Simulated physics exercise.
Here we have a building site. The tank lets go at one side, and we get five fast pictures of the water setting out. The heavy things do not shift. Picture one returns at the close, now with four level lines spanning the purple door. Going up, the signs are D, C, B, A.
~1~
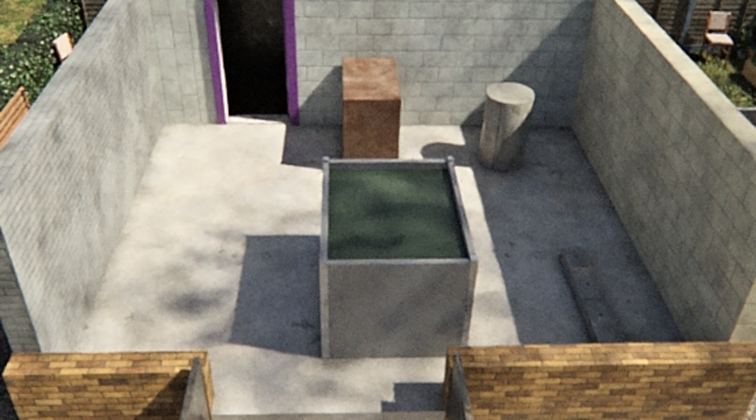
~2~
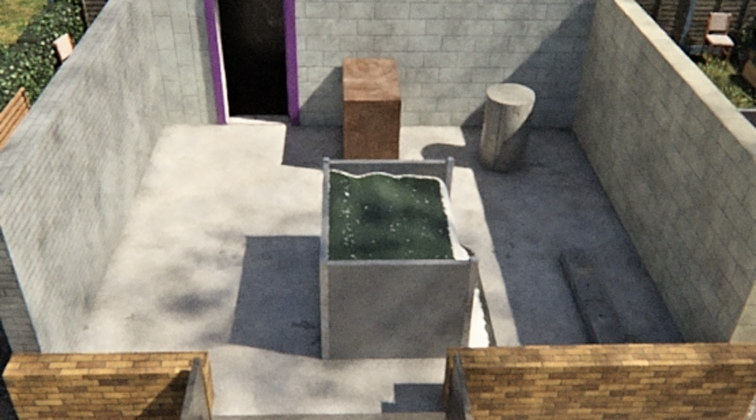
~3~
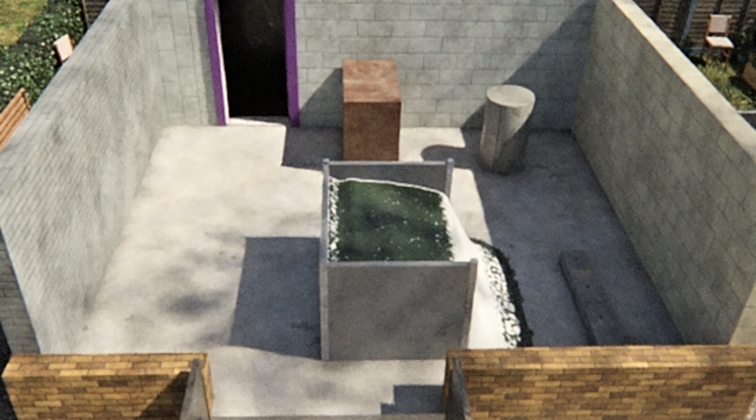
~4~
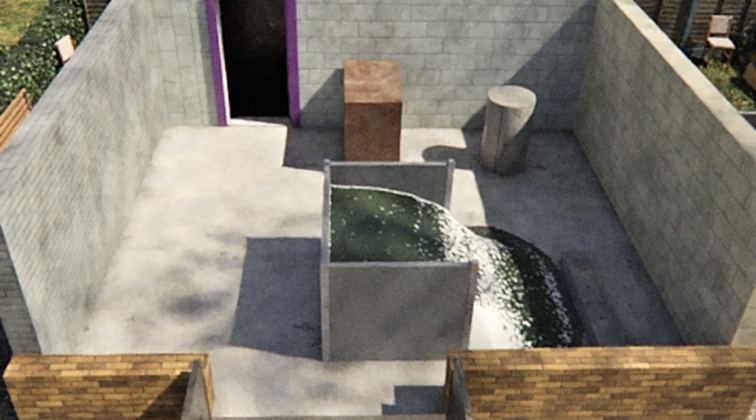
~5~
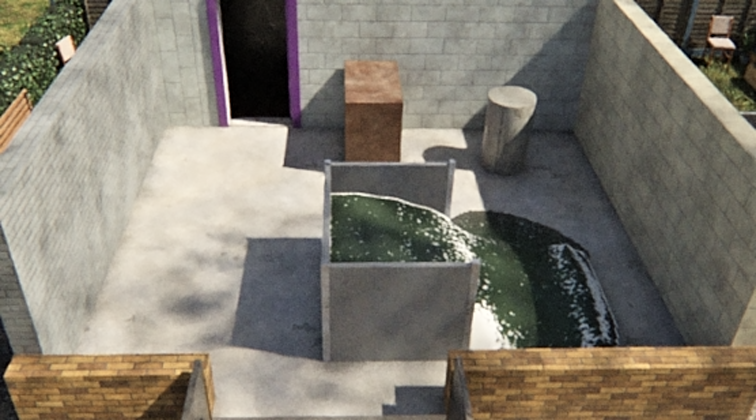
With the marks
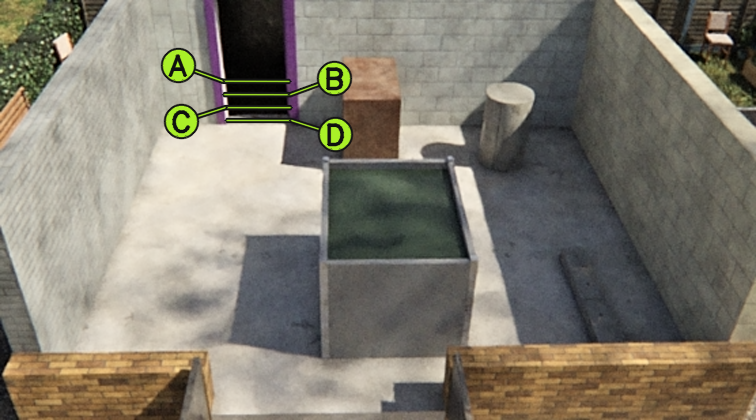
Building site with block walls and a purple doorway, dark green water pouring from a grey tank's right side, spreading across concrete.
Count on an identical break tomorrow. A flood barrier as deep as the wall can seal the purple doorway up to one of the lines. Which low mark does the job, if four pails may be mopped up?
D is the one.
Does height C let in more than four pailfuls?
No, that is safe.
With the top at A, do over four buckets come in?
No, that is safe.
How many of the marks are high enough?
All four.
On the marked copy, A at (256, 81); B at (257, 94); C at (258, 107); D at (259, 120); from the bottom up D, C, B, A.
With A, nothing gets over.
With B, nothing gets over.
With C, nothing gets over.
With D, nothing gets over.
